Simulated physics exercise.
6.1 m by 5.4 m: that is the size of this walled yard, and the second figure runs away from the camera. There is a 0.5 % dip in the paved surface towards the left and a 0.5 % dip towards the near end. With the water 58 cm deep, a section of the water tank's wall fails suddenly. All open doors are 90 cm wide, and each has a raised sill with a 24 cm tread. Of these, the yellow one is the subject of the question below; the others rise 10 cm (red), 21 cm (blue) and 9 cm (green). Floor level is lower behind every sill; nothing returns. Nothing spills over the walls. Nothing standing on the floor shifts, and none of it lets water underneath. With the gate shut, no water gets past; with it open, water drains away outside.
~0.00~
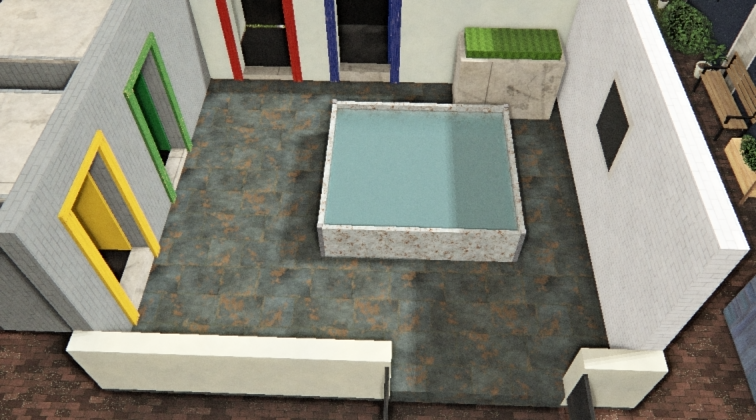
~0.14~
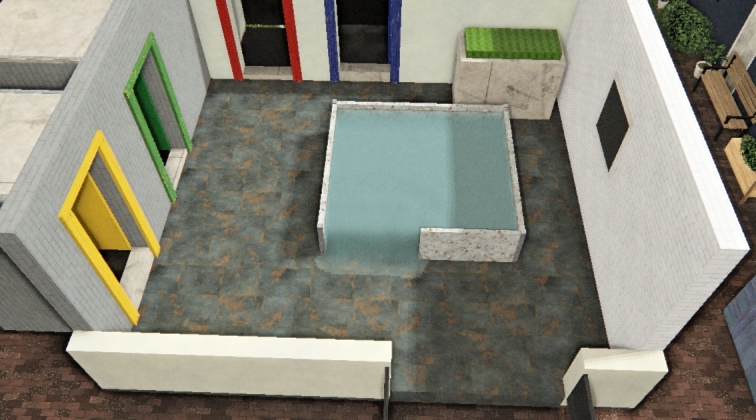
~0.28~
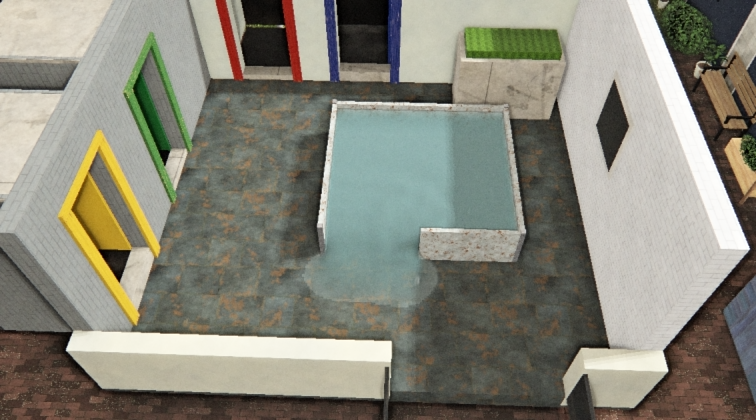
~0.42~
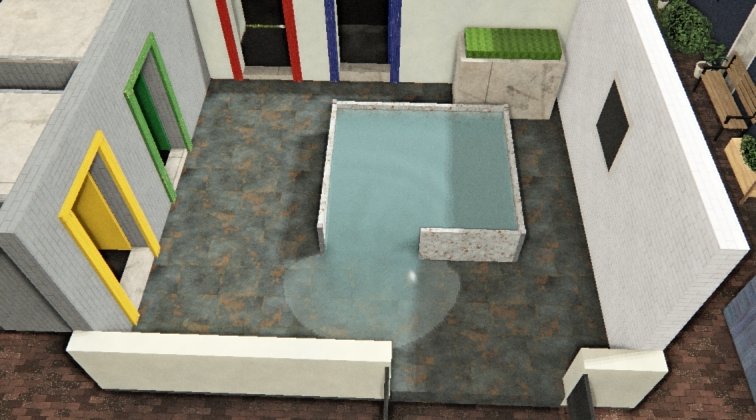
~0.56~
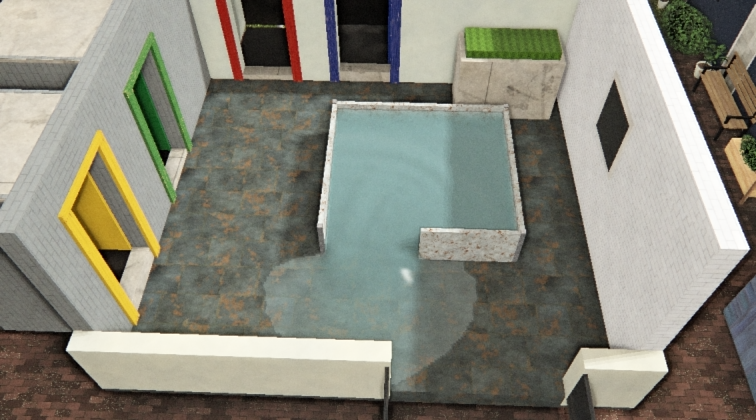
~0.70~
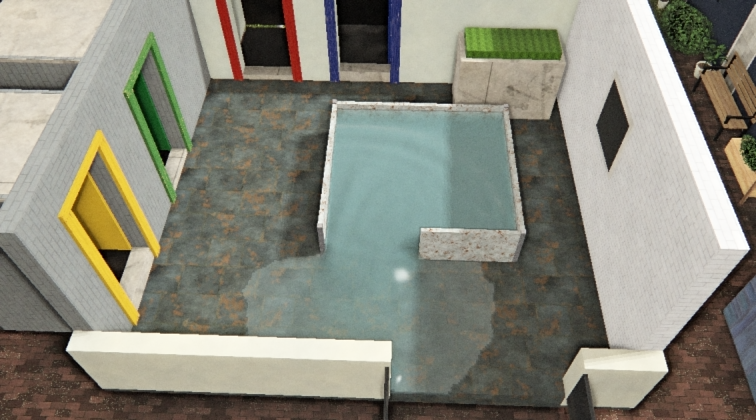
At the start, a walled yard with yellow, green, red and blue doorways holds a still, full water tank on dry paving. The left part of the tank's near wall gives way, and water pours through the gap. A rounded sheet spreads across the floor, reaching the low front wall and widening to both sides.
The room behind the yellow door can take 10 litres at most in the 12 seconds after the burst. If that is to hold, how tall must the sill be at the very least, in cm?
Close to 25 cm is just enough.
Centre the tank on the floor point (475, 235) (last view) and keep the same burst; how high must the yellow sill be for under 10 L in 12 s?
Close to 14.5 cm would do it.
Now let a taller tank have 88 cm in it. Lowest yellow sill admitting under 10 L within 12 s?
Then roughly 39 cm.
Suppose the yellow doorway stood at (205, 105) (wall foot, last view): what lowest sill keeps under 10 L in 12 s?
Around 13.0 cm would do it.
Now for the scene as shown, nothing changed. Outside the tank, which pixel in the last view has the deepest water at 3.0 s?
(123, 362).
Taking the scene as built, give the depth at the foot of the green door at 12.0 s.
Some 10.5 cm.
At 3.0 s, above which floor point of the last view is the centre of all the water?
The centre of all the water is around (362, 239).
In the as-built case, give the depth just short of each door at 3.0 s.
Door by door, in centimetres - red 0, blue 0, green 5, yellow 27.
After 1.4 s water covers 20 % of the floor, deepest (41 cm) near (354, 370); it has not reached the yellow door.
After 3.0 s water covers 40 % of the floor, deepest (40 cm) near (123, 362); 27 cm at the yellow door, 4 litres in over its 24 cm sill.
After 12.0 s water covers 95 % of the floor, deepest (13 cm) near (301, 86); 9 cm at the yellow door, 12 litres in over its 24 cm sill.
At the yellow door as built, the water arrived by 2.0 s and peaked near 27 cm at 3.0 s.
Run again over the same 12 s with other heights there, 16 litres in over 23 cm, 5 litres over 27 cm. The limit of 10 litres is kept from about 25 cm up.
